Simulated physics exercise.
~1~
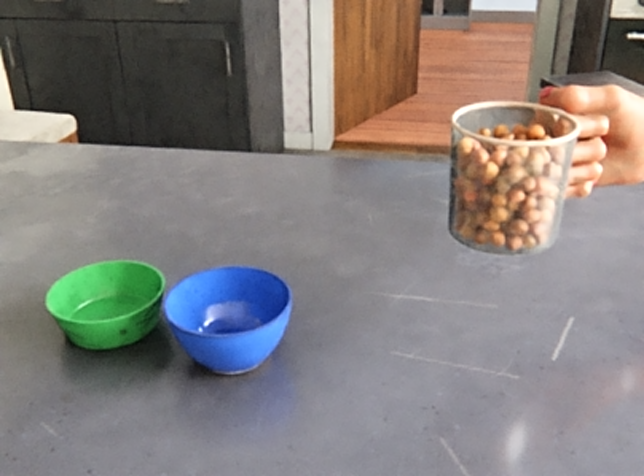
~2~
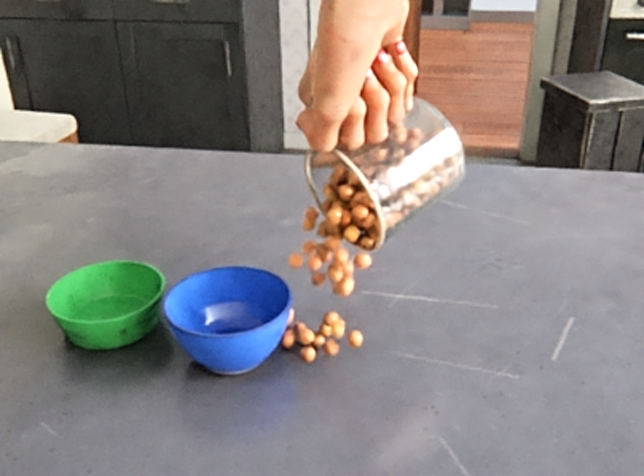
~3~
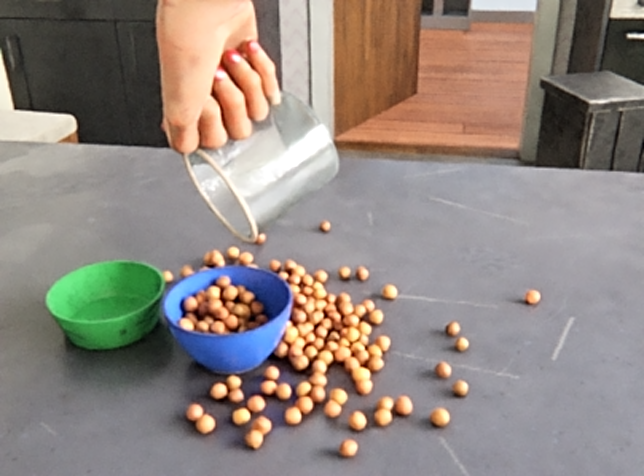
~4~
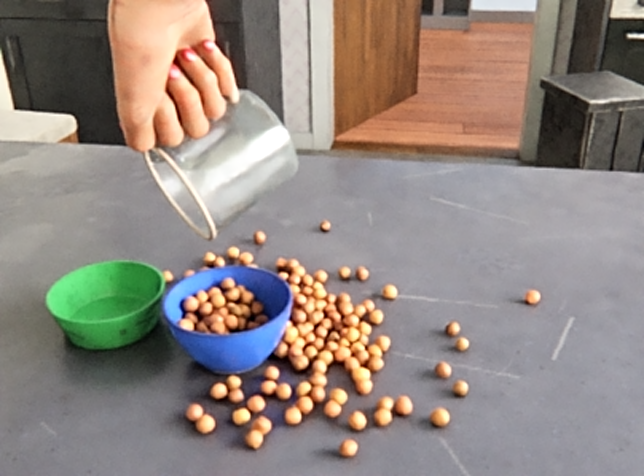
A hand holds a clear cup full of round brown hazelnuts upright above the right side of a dark grey tabletop, seen from slightly above by a still camera, with cabinets and a doorway behind. A green dish sits at the left, with a blue bowl just to its right. The hand moves the cup left and tips it, and nuts begin spilling onto the table beside the blue bowl. Still moving left, the cup empties, partly filling the bowl while most nuts scatter around it. Finally the empty, tilted cup hangs above the bowls, the green dish still empty.
